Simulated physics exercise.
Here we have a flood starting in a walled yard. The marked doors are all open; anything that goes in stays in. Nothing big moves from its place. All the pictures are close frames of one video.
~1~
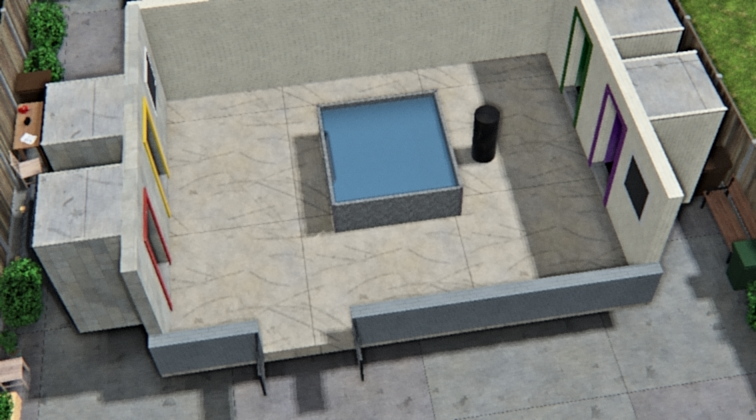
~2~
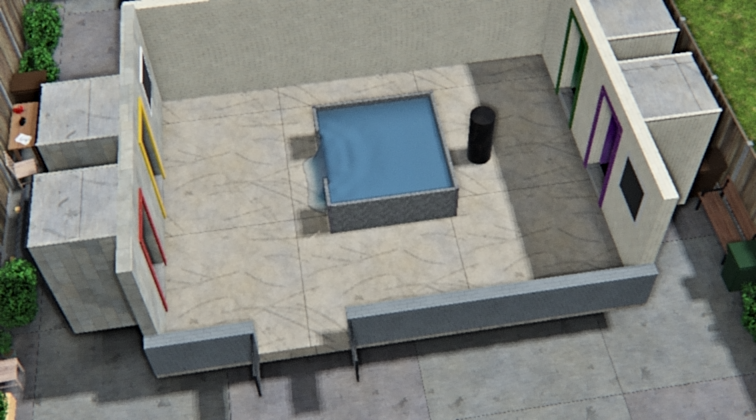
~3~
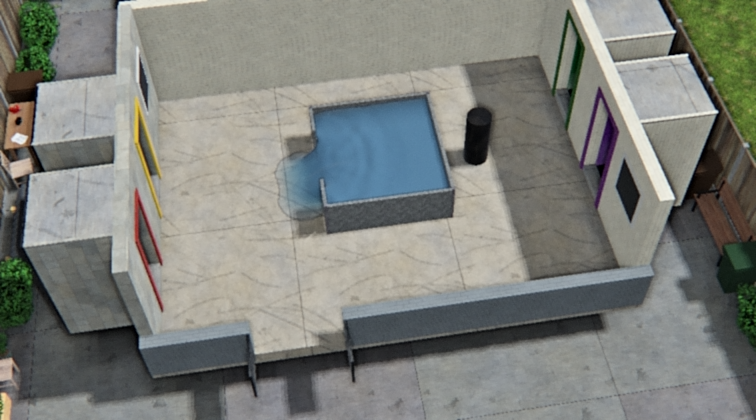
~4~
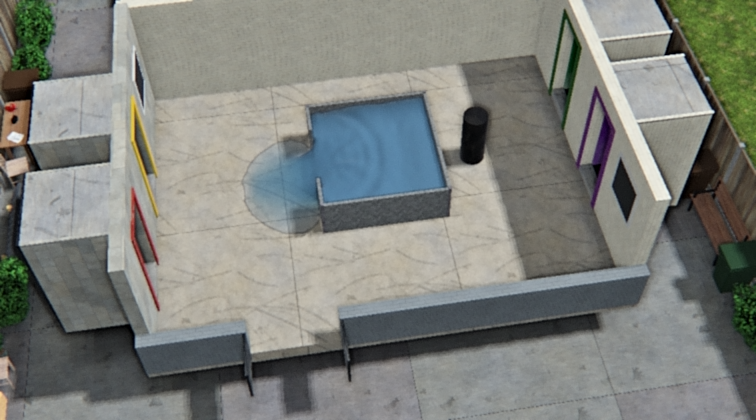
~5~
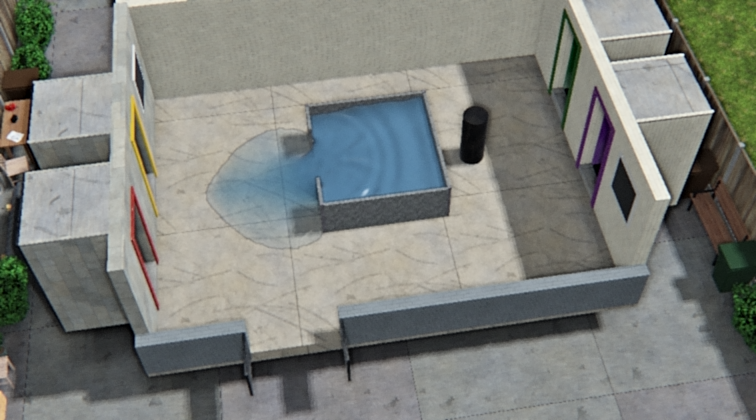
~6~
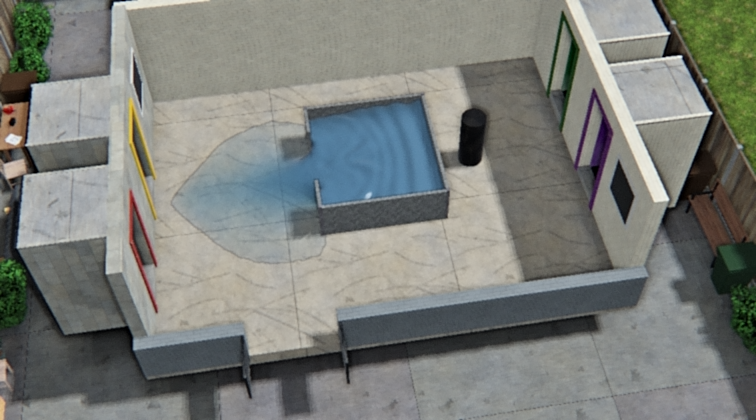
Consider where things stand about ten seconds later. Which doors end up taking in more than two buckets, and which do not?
The red door gets overwhelmed honestly, the green door copes honestly, the purple door copes honestly, the yellow door gets overwhelmed honestly.
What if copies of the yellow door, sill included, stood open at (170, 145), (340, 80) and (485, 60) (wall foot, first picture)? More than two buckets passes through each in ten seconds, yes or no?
First crosses the line, second stays short of it, third stays short of it.
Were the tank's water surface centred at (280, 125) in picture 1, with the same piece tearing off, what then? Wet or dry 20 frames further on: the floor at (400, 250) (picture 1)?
Unflooded.
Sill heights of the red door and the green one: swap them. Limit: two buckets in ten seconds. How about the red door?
In that case the red door falls short.
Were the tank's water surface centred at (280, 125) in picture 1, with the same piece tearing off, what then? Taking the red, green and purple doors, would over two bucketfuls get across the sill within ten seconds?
Result: Red door stays inside the limit, green door stays inside the limit, purple door stays inside the limit.
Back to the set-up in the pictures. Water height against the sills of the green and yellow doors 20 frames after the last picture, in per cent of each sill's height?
Around 0 in a hundred for the first and 170 in a hundred for the second.
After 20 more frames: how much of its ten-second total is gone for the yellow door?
About 80 per cent.
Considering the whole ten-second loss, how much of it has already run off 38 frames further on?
Roughly 75 %.
A moment on, water covers 30 % of the floor; the red door wet at the sill, nothing in, the green door not reached, the purple door not reached, the yellow door over two buckets in.
Next, water covers 30 % of the floor; the red door under two buckets in, the green door not reached, the purple door not reached, the yellow door far over two buckets in.
Then, water covers 40 % of the floor; the red door over two buckets in, the green door not reached, the purple door not reached, the yellow door far over two buckets in.
Later, water covers 80 % of the floor; the red door far over two buckets in, the green door not reached, the purple door not reached, the yellow door far over two buckets in.
In the end, water covers 95 % of the floor; the red door far over two buckets in, the green door wet at the sill, nothing in, the purple door wet at the sill, nothing in, the yellow door far over two buckets in.
